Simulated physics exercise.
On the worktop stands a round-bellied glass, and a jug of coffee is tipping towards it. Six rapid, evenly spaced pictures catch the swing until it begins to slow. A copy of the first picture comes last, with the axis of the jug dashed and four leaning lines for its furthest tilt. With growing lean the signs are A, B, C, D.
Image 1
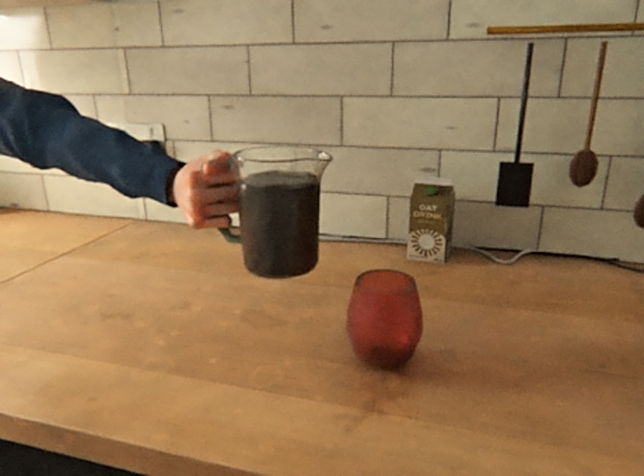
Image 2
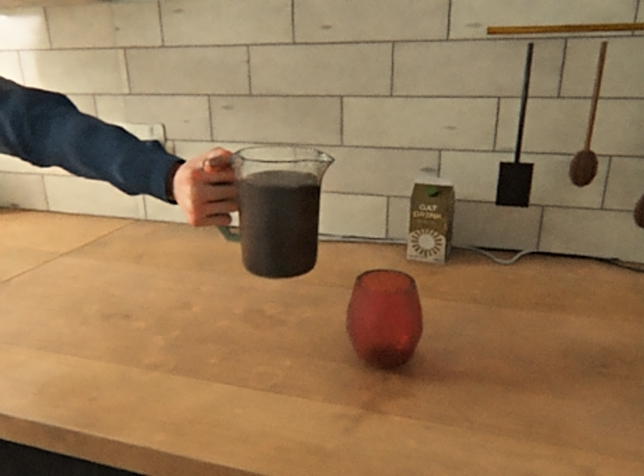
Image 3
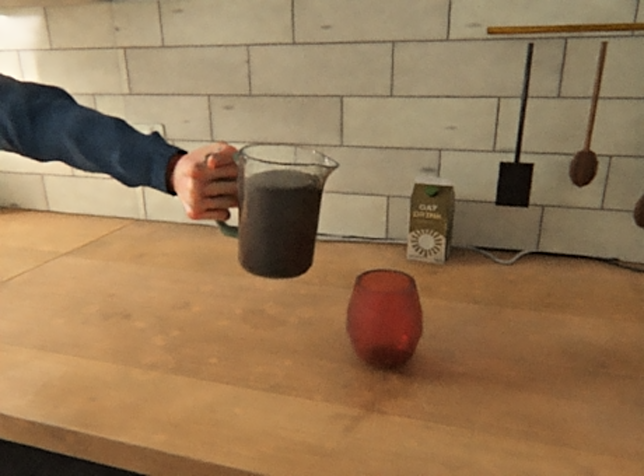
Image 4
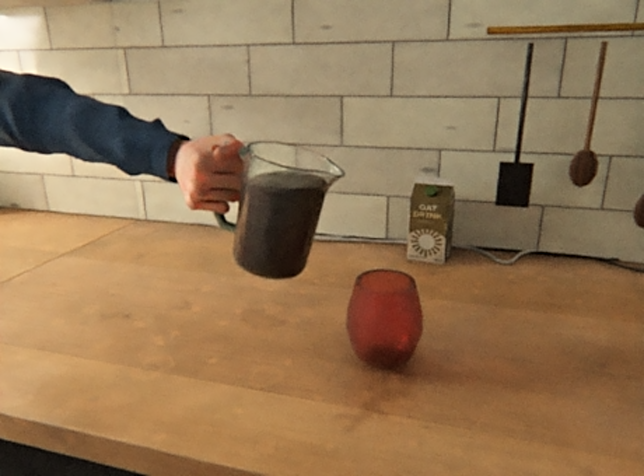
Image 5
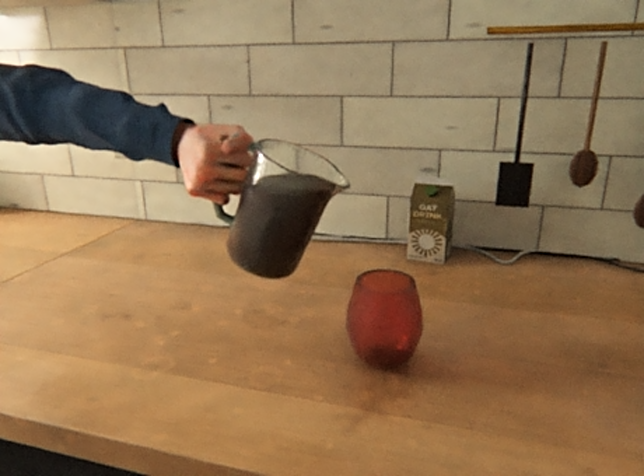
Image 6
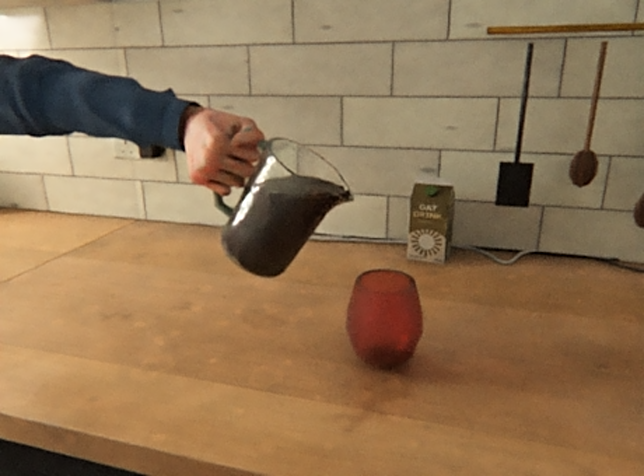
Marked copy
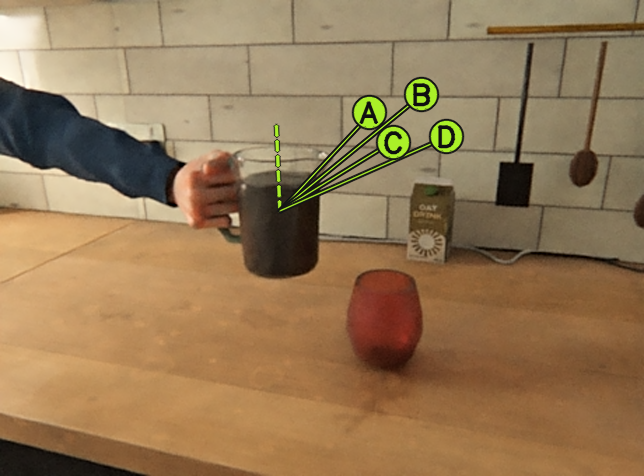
A hand in a dark blue sleeve holds a glass jug of dark liquid upright above a wooden worktop, to the left of a red round-bellied glass. The hand then tilts the jug steadily to the right, its spout lowering and the liquid inside shifting up to the lip.
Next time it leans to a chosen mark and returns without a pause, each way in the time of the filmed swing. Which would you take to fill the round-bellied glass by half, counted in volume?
D beats the others.
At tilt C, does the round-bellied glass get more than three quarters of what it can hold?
No, it does not.
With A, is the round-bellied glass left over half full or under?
Under.
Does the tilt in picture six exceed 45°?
No.
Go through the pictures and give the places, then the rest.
Upright, lip at (331, 158); rim of the round-bellied glass round (386, 280); nothing has left yet, in the first frame.
Upright, lip at (333, 160); nothing has left yet, in the second frame.
Tipped about 7°, lip at (337, 165); nothing has left yet, in the third frame.
Tipped about 14°, lip at (343, 174); nothing has left yet, in the fourth frame.
Tipped about 23°, lip at (348, 186); nothing has left yet, in the fifth frame.
Tipped about 33°, lip at (352, 199); nothing has left yet, in the sixth frame.
On the marked copy, A at (359, 126); B at (408, 105); C at (378, 150); D at (431, 143).
With A, the round-bellied glass ends with about 15 % of what it can hold.
With B, the round-bellied glass ends with about 26 % of what it can hold.
With C, the round-bellied glass ends with about 38 % of what it can hold.
With D, the round-bellied glass ends with about 51 % of what it can hold.
